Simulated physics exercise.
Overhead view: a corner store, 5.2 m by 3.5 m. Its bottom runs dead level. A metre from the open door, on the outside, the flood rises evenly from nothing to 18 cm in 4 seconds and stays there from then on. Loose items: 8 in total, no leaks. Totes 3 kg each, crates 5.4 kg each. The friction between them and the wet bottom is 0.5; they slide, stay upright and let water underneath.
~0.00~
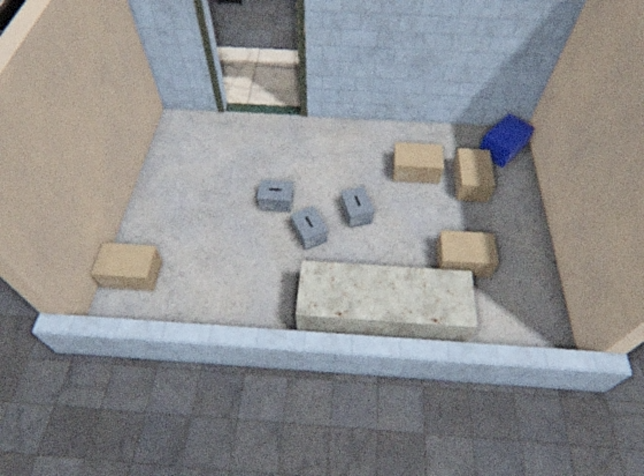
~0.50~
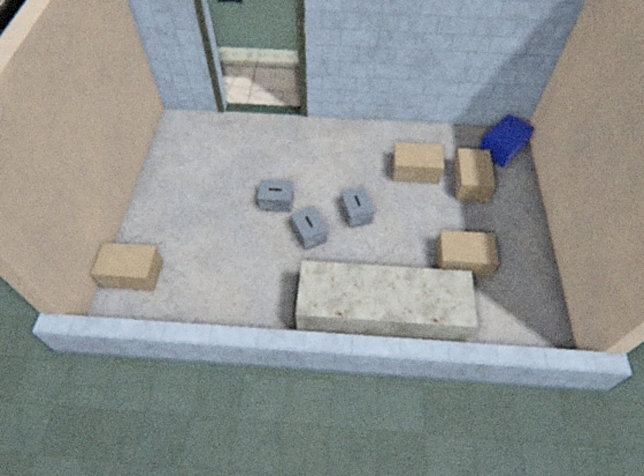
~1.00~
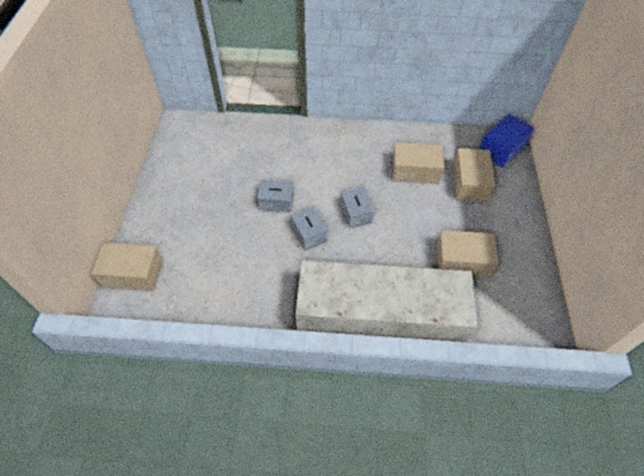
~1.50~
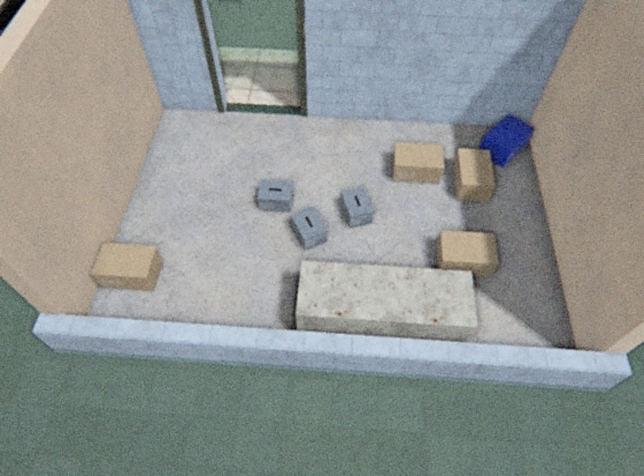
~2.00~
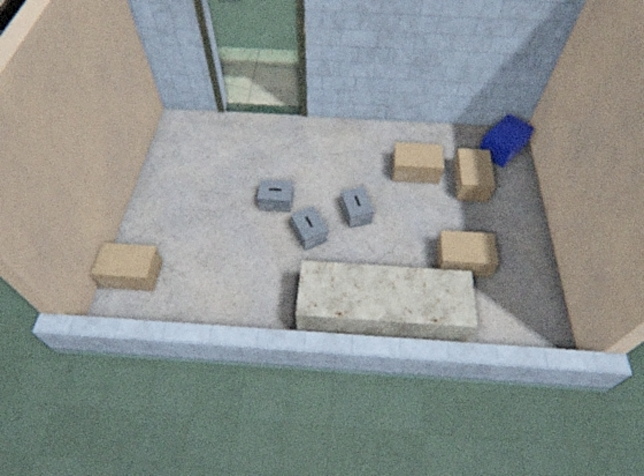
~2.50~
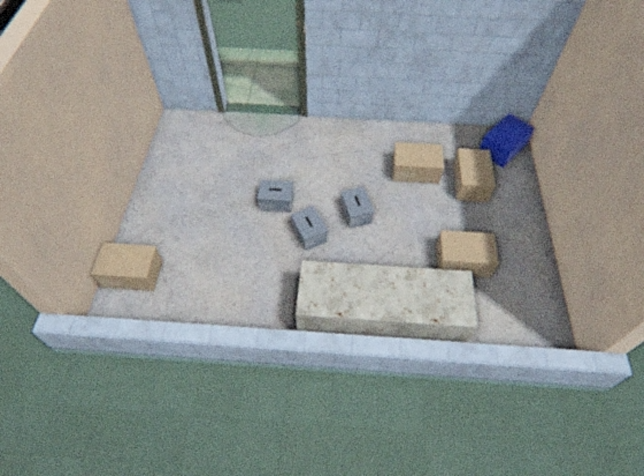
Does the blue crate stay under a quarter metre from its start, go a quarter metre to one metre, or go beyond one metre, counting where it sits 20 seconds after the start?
My guess is it drifts off a long way.
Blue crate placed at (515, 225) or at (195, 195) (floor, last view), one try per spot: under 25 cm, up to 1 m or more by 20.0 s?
First try it drifts well away, second try it drifts well away.
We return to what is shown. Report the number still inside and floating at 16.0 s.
At that moment it comes to 8.
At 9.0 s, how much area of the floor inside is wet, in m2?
Some 15 m2 of it.
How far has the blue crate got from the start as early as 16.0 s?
By then it has shifted roughly 150 cm.
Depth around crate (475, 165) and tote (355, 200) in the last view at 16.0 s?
About 4 and 4 cm.
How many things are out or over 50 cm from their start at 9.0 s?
Result: 4.
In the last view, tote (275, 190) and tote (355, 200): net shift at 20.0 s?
One is off by 200 cm, the other by 120 cm, in the order asked.
After 4.0 s the blue crate is near (510, 132), 0.0 m from its start, aground; 0 afloat.
After 9.0 s the blue crate is near (510, 132), 0.0 m from its start, aground; 4 afloat.
After 16.0 s the blue crate is near (388, 120), 1.6 m from its start, afloat; 8 afloat.
After 20.0 s the blue crate is near (293, 193), 3.0 m from its start, afloat; 8 afloat.
